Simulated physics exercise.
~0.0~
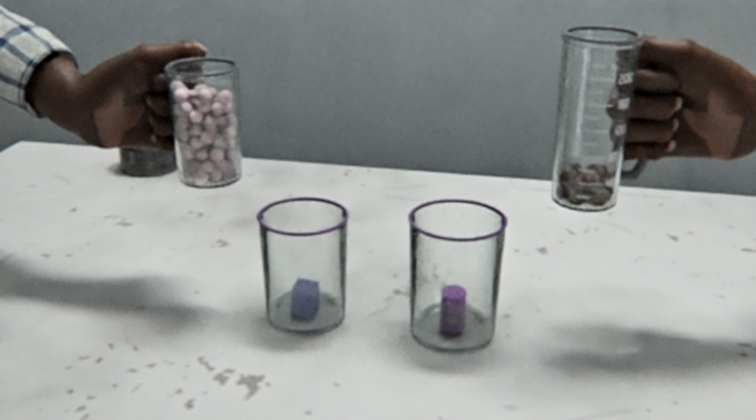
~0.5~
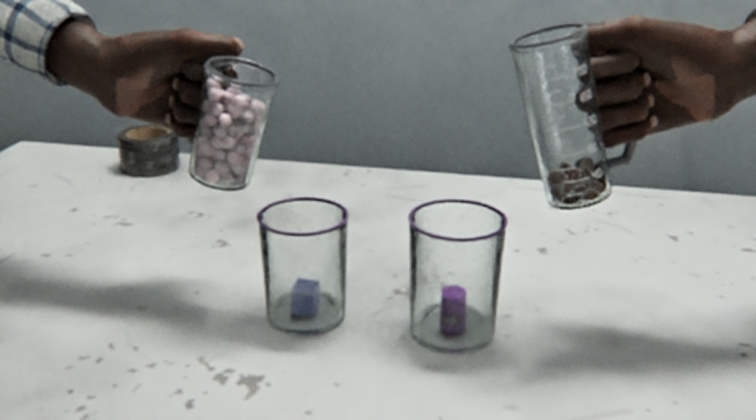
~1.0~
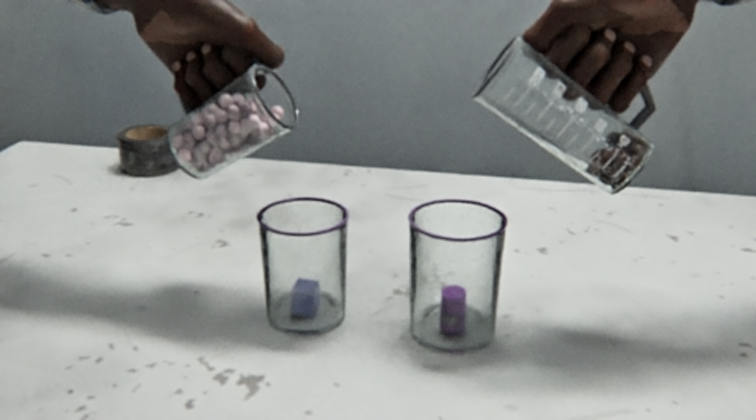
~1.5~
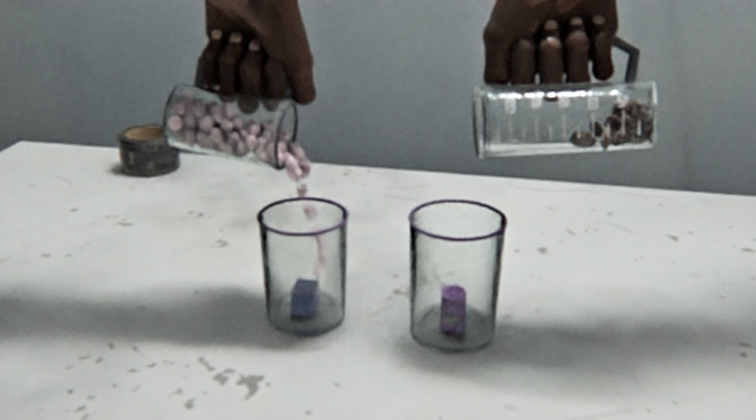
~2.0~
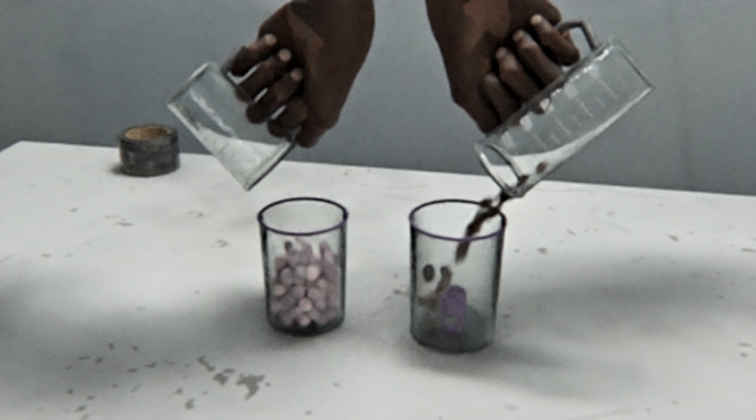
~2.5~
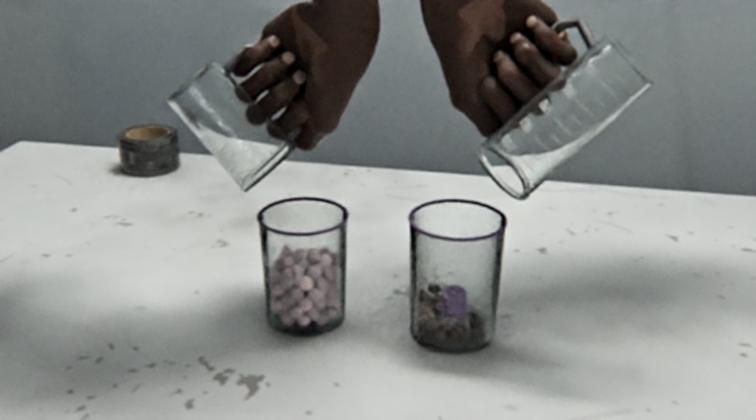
In this clip, two hands tip clear cups over two glasses on a white table, pouring pink pieces into the left one, then dark pieces into the right; the left glass's blue block ends up covered, while the right glass's purple cylinder still shows above its shallow fill.
